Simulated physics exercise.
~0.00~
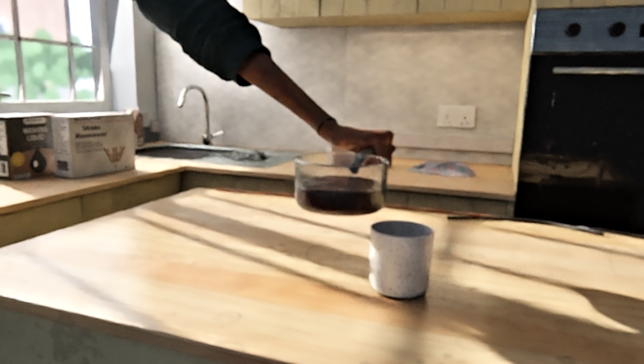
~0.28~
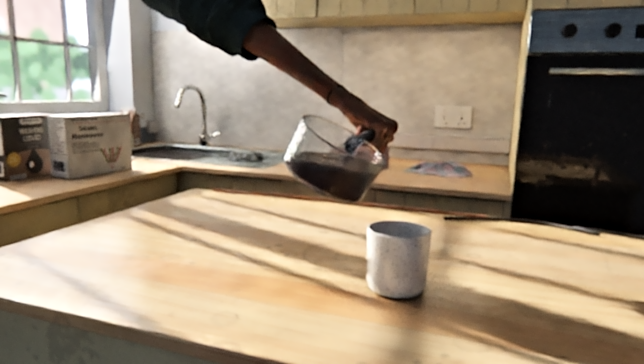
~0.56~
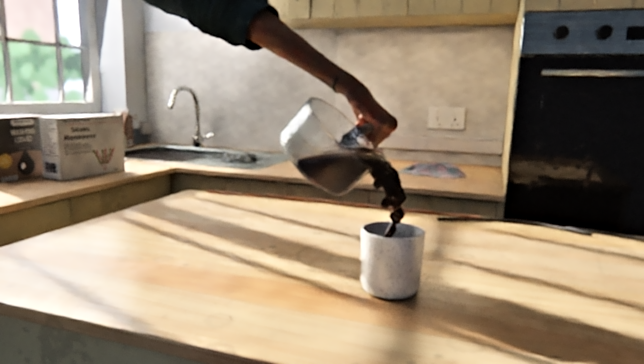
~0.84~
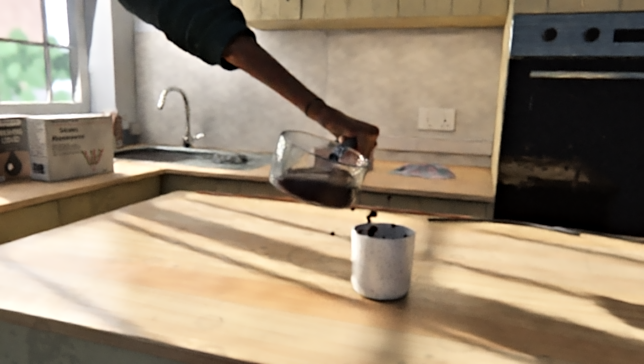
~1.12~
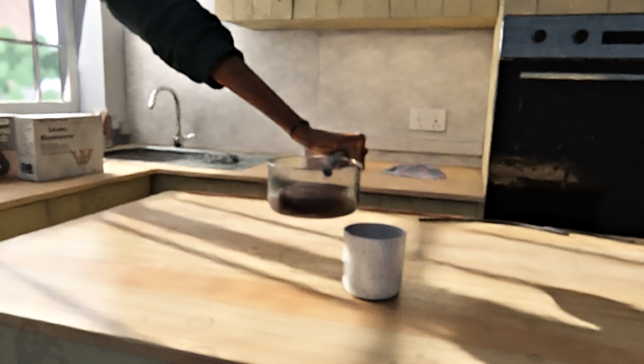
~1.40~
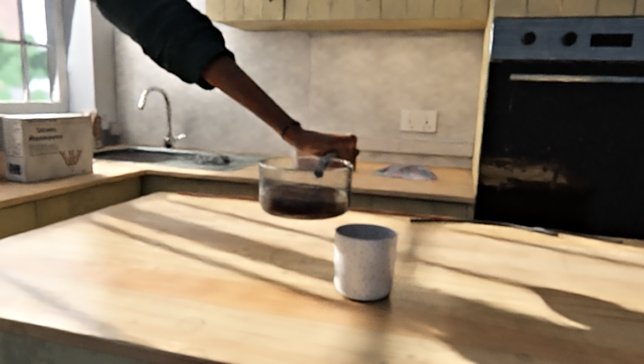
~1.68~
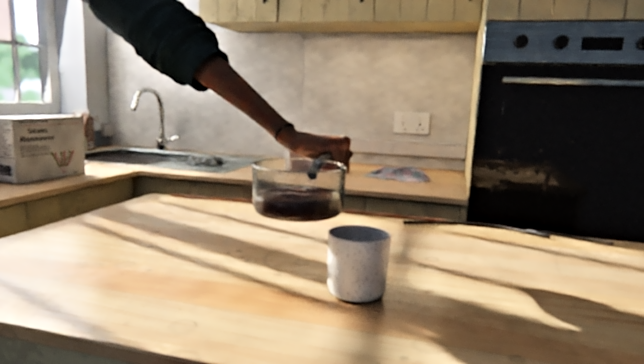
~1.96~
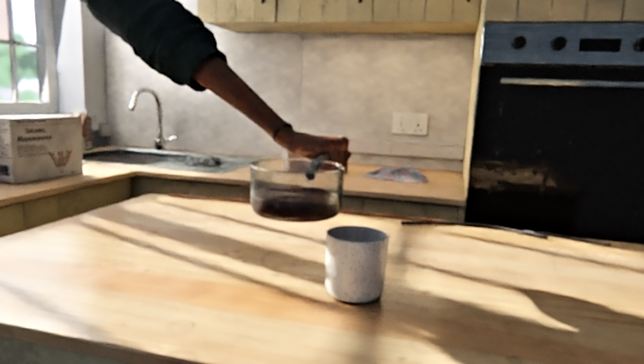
An arm in a dark sleeve reaches in from the upper left of a sunlit kitchen, holding a small clear pot of dark coffee above a pale grey mug on a wooden worktop. Behind are a sink and tap, boxes by a window at left, and a black oven at right. The hand gradually tips the pot until coffee streams into the mug. It then levels the pot, the stream thins to drops and stops. The view pans slightly right, ending with the pot held level, still holding some coffee, above the standing mug.
